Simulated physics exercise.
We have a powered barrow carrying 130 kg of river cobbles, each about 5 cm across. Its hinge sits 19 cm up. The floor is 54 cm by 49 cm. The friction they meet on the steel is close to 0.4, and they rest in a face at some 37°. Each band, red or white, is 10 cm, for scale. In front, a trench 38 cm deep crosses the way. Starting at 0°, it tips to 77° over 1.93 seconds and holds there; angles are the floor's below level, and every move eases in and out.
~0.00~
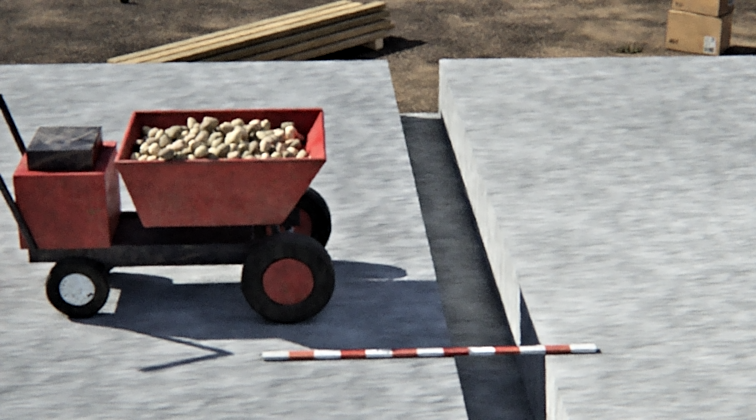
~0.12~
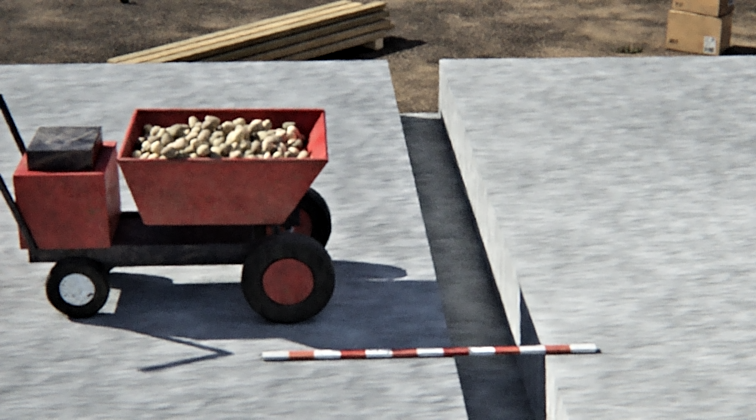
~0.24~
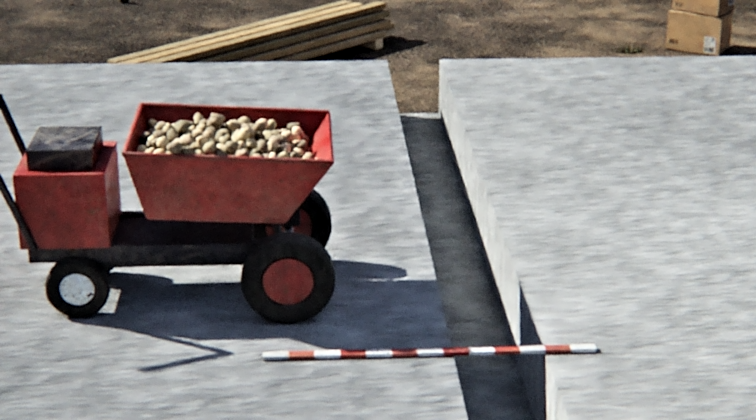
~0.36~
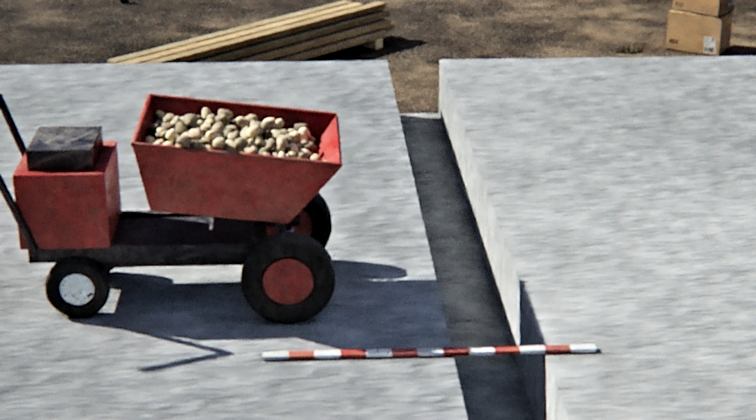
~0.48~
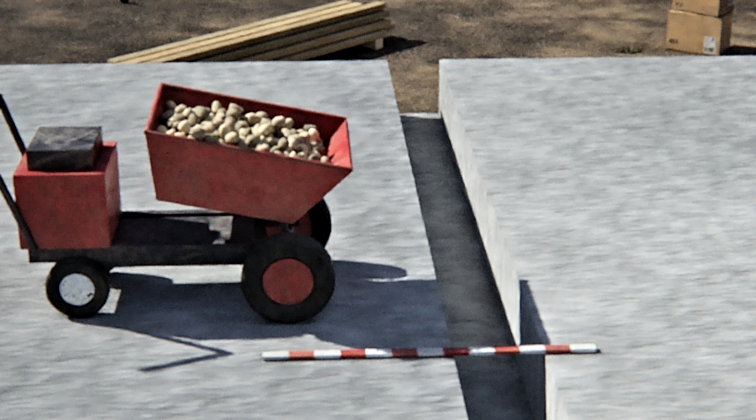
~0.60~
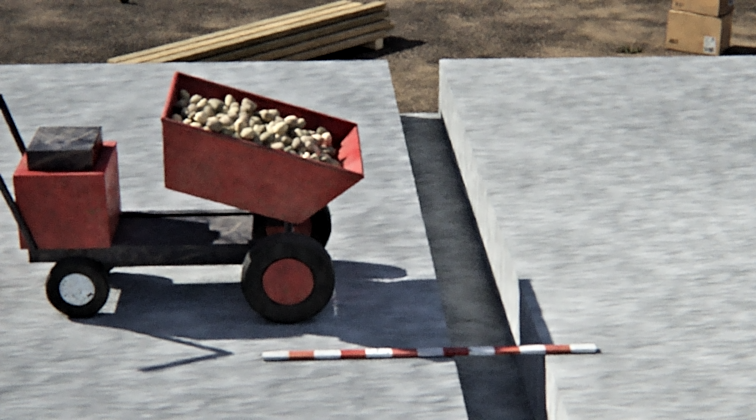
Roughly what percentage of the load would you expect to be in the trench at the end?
I'd expect around 98 per cent.
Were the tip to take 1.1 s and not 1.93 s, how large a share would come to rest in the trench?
Close to 100 percent, then.
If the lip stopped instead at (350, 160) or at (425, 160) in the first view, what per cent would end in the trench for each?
Around 100 and then 40 percent.
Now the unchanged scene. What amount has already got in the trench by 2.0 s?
By that moment, roughly 60 per cent of the load.
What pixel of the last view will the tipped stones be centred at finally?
At about pixel (477, 343) in the last view.
After 1.5 s the floor is at 65°; 96 % in the tray, 2 % short of the trench, 2 % in the trench; the foremost stones are at (460, 284).
After 2.0 s the floor is at 77°; 36 % in the tray, 4 % short of the trench, 61 % in the trench; the foremost stones are at (515, 355).
After 2.4 s the floor is at 77°; 15 % in the tray, 4 % short of the trench, 80 % in the trench; the foremost stones are at (512, 348).
After 4.3 s the floor is at 77°; 0 % in the tray, 2 % short of the trench, 98 % in the trench; the foremost stones are at (514, 343).
